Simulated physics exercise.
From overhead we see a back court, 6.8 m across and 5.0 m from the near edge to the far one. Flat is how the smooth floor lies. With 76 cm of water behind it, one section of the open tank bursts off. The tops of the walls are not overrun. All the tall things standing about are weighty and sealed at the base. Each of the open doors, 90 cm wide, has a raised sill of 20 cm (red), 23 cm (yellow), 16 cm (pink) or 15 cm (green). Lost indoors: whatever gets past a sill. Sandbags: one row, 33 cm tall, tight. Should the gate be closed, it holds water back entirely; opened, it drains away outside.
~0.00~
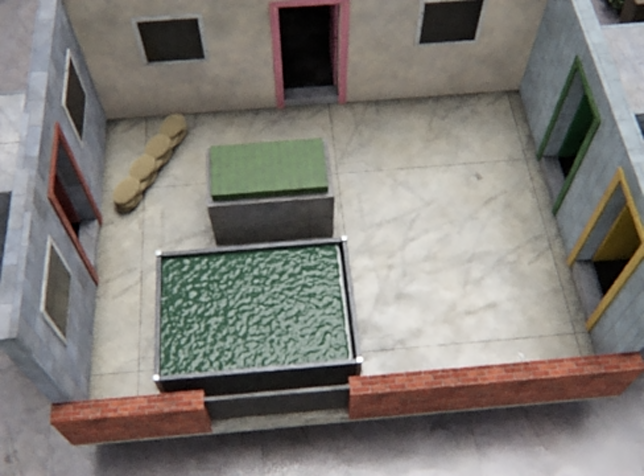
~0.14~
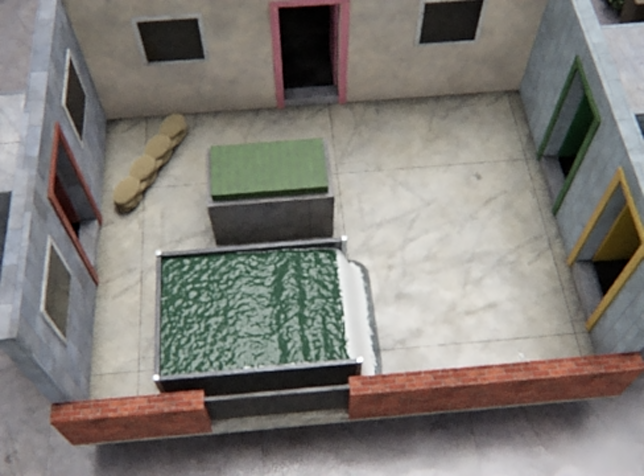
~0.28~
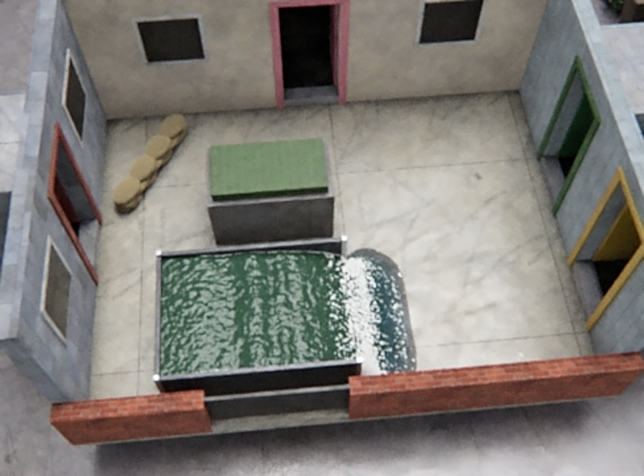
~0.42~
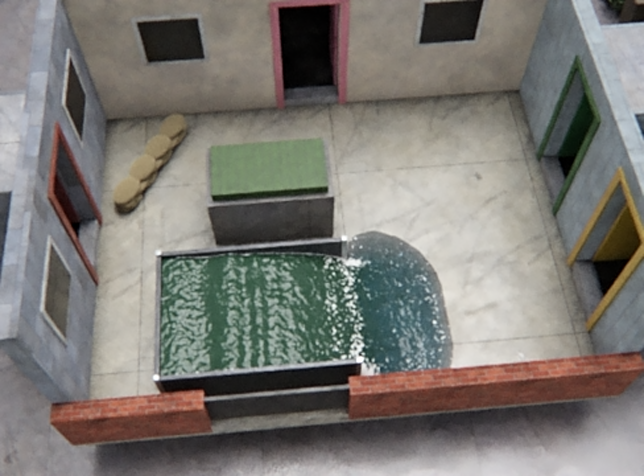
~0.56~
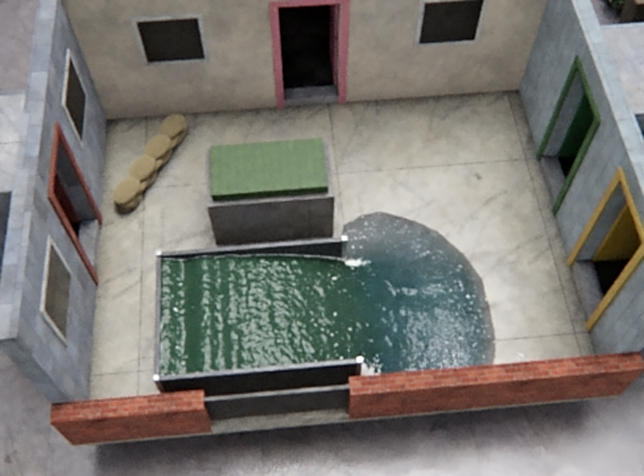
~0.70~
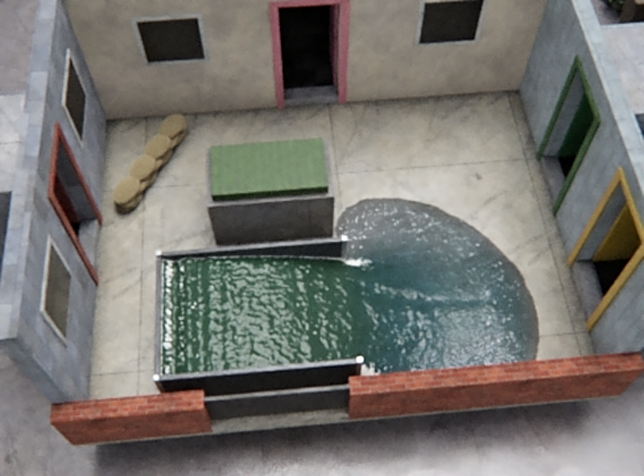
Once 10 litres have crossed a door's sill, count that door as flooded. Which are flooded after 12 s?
One by one: The red door is going to hold within the limit; the yellow door is going to break the limit; the pink door is going to hold within the limit; the green door is going to break the limit.
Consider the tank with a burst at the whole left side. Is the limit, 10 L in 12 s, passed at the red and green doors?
Against the limit, the red door exceeds it and the green door stays within it.
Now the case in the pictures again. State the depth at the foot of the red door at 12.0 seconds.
About 12.5 cm deep.
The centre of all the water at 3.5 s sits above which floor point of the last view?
Roughly (435, 264) in the last picture.
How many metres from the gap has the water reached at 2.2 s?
That comes to near 5.0 m out.
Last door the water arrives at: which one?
The red door.
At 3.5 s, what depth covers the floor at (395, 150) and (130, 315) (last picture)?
The depth comes to 1 cm at the first point and 0 cm at the second.
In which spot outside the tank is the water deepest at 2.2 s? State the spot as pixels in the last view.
Around (586, 362).
After 1.4 s water covers 40 % of the floor and is deepest (49 cm) near (589, 374); red door not reached, yellow door 36 cm at the sill, 21 L in, pink door not reached, green door 11 cm at the sill, 0 L in.
After 2.2 s water covers 45 % of the floor and is deepest (50 cm) near (586, 362); red door not reached, yellow door 43 cm at the sill, 85 L in, pink door not reached, green door 24 cm at the sill, 5 L in.
After 3.5 s water covers 50 % of the floor and is deepest (38 cm) near (511, 98); red door not reached, yellow door 30 cm at the sill, 178 L in, pink door not reached, green door 18 cm at the sill, 35 L in.
After 7.0 s water covers 90 % of the floor and is deepest (25 cm) near (196, 121); red door 10 cm at the sill, 0 L in, yellow door 9 cm at the sill, 189 L in, pink door 11 cm at the sill, 0 L in, green door 15 cm at the sill, 41 L in.
After 12.0 s water covers 95 % of the floor and is deepest (16 cm) near (160, 337); red door 13 cm at the sill, 0 L in, yellow door 10 cm at the sill, 189 L in, pink door 10 cm at the sill, 0 L in, green door 7 cm at the sill, 41 L in.
